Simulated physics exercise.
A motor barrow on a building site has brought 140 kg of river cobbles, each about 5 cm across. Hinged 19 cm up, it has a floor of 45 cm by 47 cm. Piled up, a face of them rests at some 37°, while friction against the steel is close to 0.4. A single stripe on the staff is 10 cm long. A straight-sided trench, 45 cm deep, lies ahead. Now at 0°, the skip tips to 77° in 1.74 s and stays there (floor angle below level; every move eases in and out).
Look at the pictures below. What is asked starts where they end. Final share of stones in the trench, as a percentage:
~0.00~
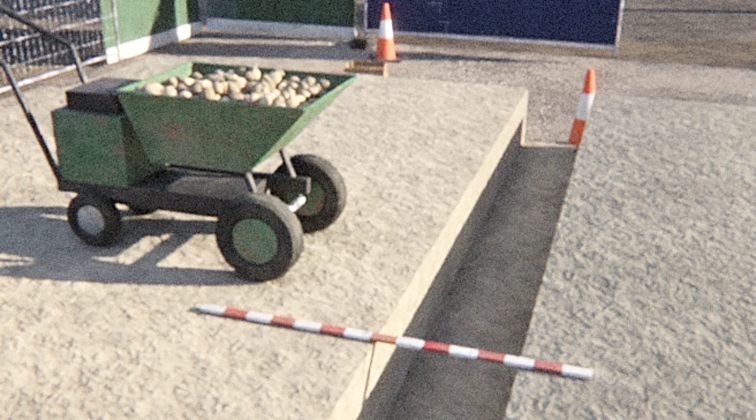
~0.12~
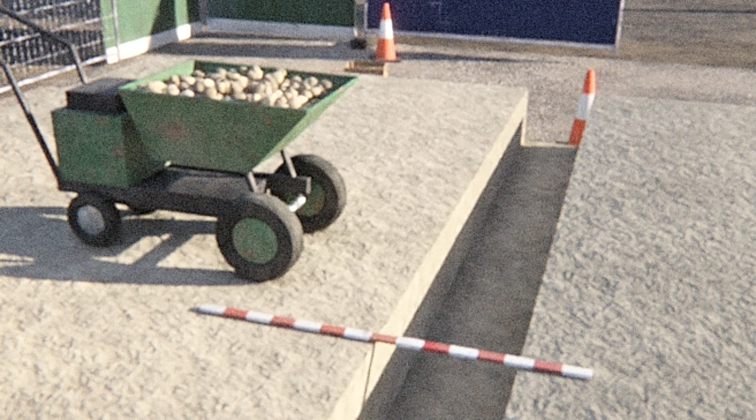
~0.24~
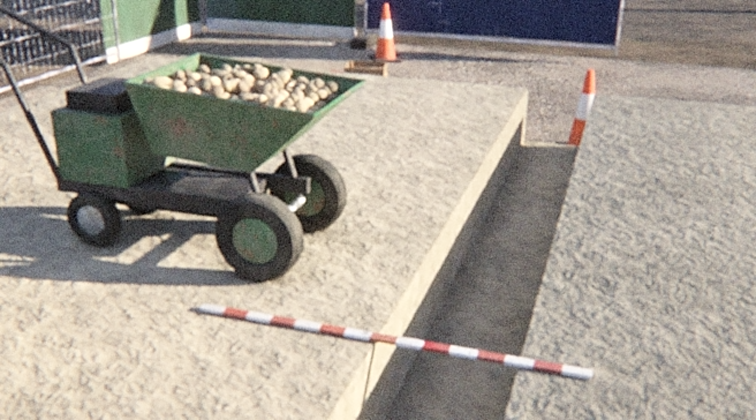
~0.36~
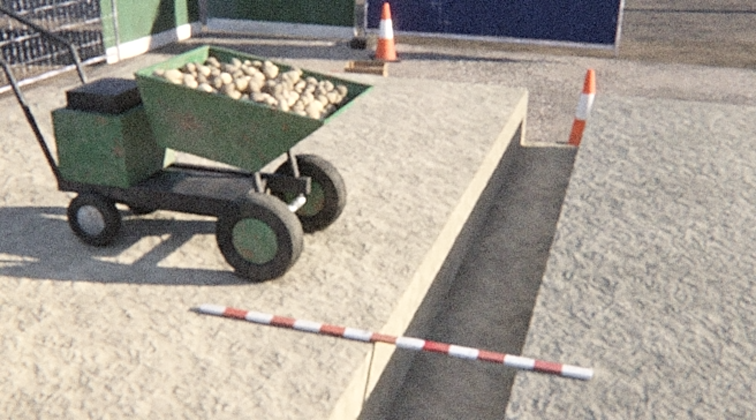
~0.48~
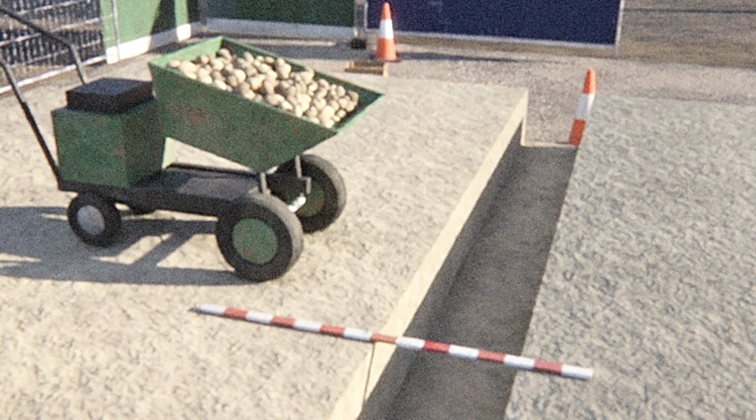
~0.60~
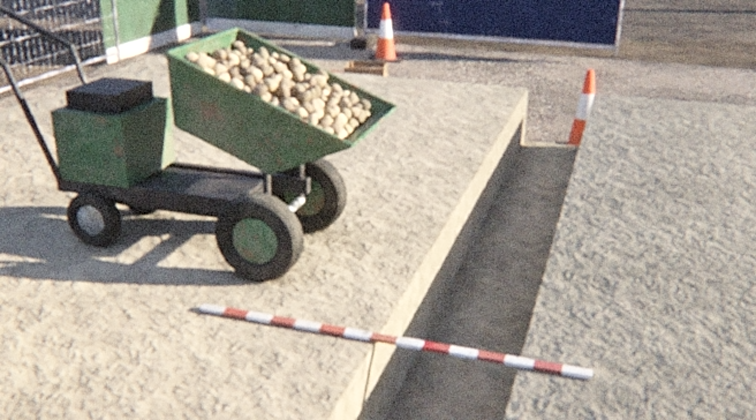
100 per cent.
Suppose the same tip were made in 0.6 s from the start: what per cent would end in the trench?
My guess is near 100 percent.
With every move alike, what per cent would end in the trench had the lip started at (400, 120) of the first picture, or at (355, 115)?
I'd say some 55 per cent and some 100 per cent.
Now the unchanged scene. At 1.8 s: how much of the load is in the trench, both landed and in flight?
Close to 80 per cent has got there by then.
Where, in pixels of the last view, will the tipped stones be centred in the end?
Their middle ends up near (485, 360).
After 1.3 s the floor is at 65°; 96 % in the skip, 4 % in the trench; the foremost stones are at (442, 248).
After 1.8 s the floor is at 77°; 20 % in the skip, 80 % in the trench; the foremost stones are at (528, 360).
After 2.2 s the floor is at 77°; 2 % in the skip, 98 % in the trench; the foremost stones are at (530, 355).
After 4.1 s the floor is at 77°; 0 % in the skip, 100 % in the trench; the foremost stones are at (528, 355).
